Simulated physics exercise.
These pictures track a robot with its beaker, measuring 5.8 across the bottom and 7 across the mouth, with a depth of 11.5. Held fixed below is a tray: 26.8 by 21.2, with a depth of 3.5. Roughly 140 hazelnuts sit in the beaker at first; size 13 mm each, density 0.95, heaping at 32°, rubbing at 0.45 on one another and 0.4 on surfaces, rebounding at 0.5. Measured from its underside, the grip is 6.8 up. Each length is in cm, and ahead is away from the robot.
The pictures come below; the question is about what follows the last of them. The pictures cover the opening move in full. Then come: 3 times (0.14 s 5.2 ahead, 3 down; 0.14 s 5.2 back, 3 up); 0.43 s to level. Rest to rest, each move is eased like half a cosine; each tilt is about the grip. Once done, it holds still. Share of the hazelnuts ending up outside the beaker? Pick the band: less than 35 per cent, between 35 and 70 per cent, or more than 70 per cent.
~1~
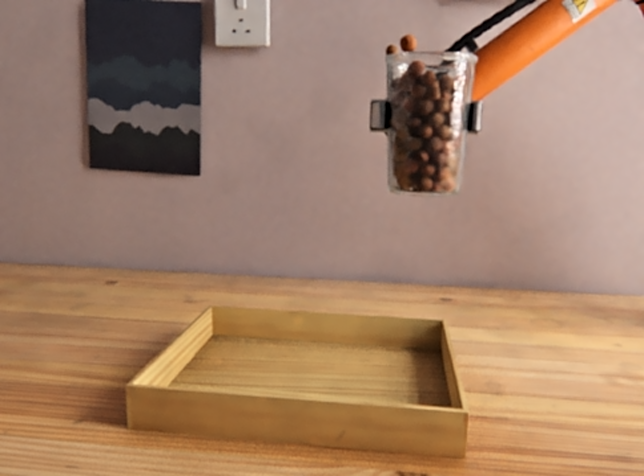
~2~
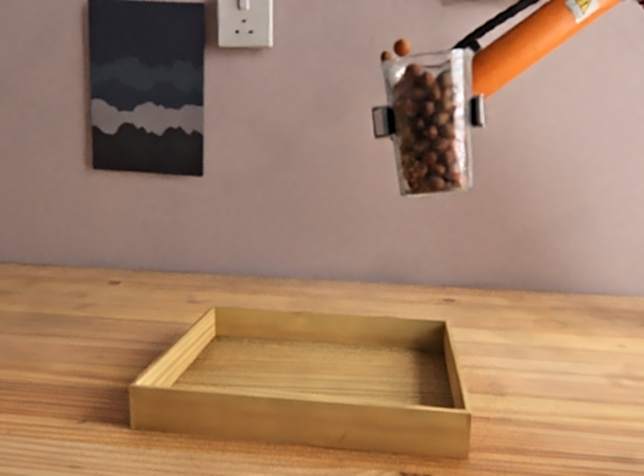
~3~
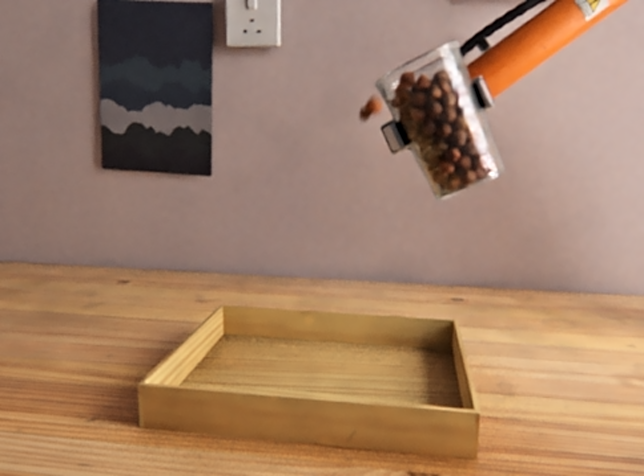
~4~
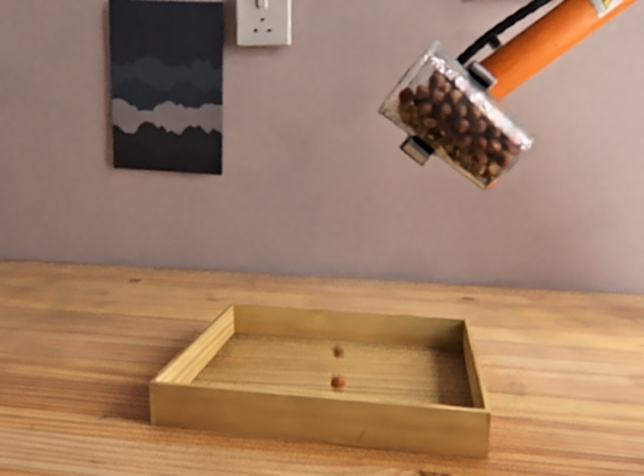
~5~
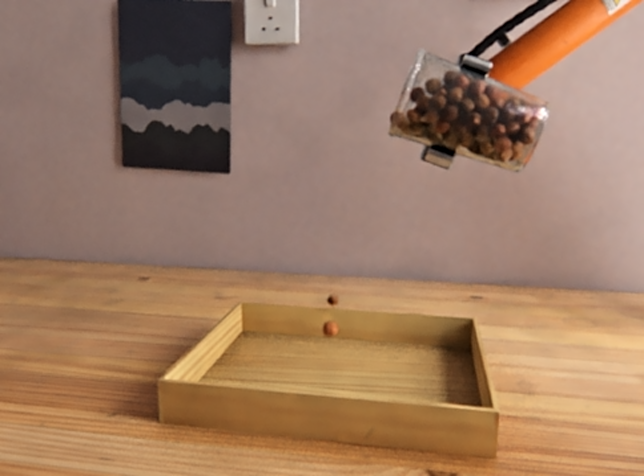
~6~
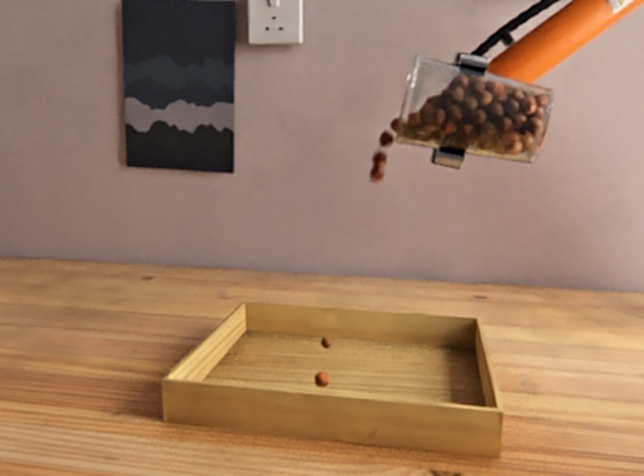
The share is between 35 and 70 per cent.
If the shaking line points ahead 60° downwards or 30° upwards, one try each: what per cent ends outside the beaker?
Try one gives about 25 in a hundred, try two about 90 in a hundred.
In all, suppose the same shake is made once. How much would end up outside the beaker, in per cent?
Probably about 30 in a hundred.
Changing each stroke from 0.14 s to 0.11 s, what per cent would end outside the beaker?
Around 60 percent.
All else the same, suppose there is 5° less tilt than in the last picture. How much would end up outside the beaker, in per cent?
Then something close to 40 in a hundred.
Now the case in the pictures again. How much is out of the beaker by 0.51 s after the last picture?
Share gone: Around 35 %.
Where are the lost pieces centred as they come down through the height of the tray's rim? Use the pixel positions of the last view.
Their middle sits near (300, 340).
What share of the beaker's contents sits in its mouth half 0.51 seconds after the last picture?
65 per cent.
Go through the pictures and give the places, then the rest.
Beaker middle at (427, 128), level; upper third of the load around (424, 95), from x 390 to 460, top at y 45; 137 in the beaker, in the first picture.
Beaker middle at (432, 128), tilted 8° forward; upper third of the load around (430, 95), from x 385 to 460, top at y 50, in the second picture.
Beaker middle at (444, 126), tilted 27° forward; upper third of the load around (438, 98), from x 365 to 490, top at y 75; 135 in the beaker, 2 in flight or on a rim, in the third picture.
Beaker middle at (459, 121), tilted 52° forward; upper third of the load around (445, 98), from x 340 to 520, top at y 75; 135 in the beaker, 2 in the tray, in the fourth picture.
Beaker middle at (470, 116), tilted 71° forward; upper third of the load around (464, 99), from x 330 to 535, top at y 80; 135 in the beaker, 2 in the tray, in the fifth picture.
Beaker middle at (474, 113), tilted 79° forward; upper third of the load around (480, 100), from x 320 to 540, top at y 80; 132 in the beaker, 2 in the tray, 3 in flight or on a rim, in the sixth picture.
Then, 0.51 s later, tilted 79° forward, highest piece 26 above the table; 91 in the beaker, 33 in the tray, 1 on the table or floor, 12 in flight or on a rim.
Then, 1.02 s later, tilted 51° forward, highest piece 27 above the table; 67 in the tray, 60 in the beaker, 8 on the table or floor, 2 in flight or on a rim.
Then, 1.47 s later, level, highest piece 26 above the table; 69 in the tray, 60 in the beaker, 8 on the table or floor.
Then, 2.52 s later, level, highest piece 26 above the table; 69 in the tray, 60 in the beaker, 8 on the table or floor.
At rest, 69 in the tray, 60 in the beaker, 8 on the table or floor. That is 56 % outside the beaker.
